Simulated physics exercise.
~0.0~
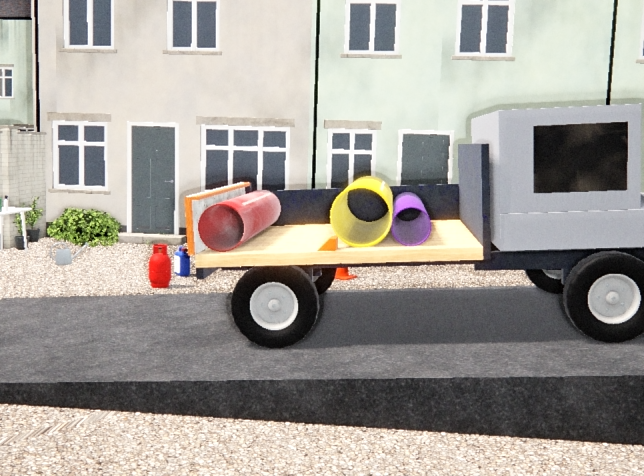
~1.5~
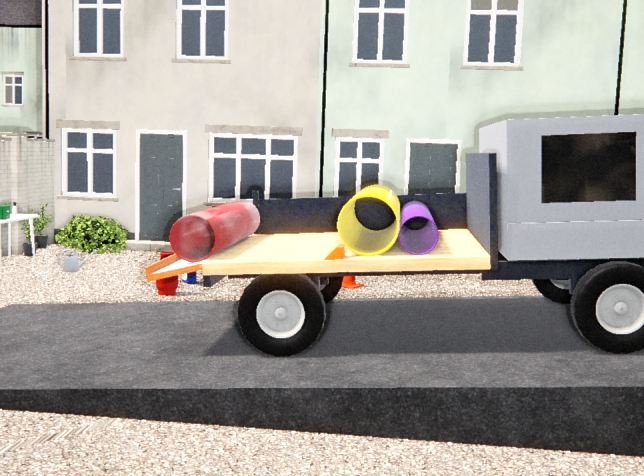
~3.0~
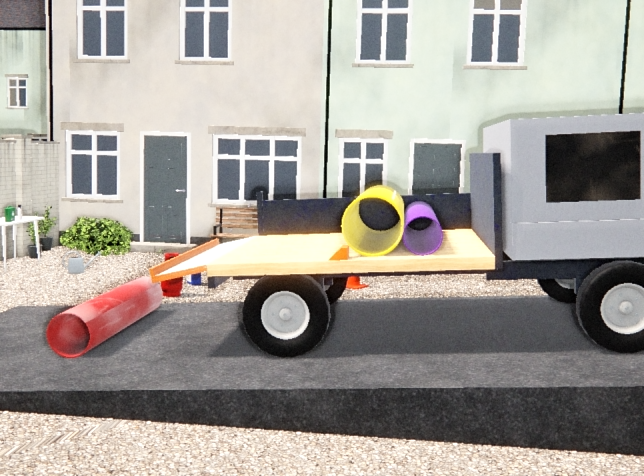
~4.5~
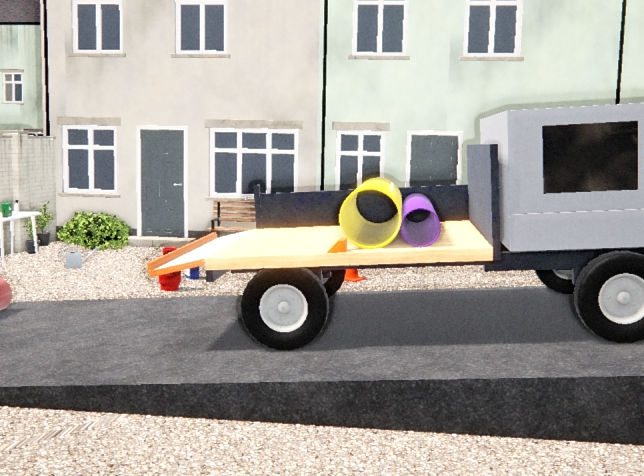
In this clip, the orange-edged tailgate of a flatbed truck parked on a sloping road swings down, and a red pipe rolls left off it onto the road and almost out of view, while the yellow and purple pipes stay on the bed.
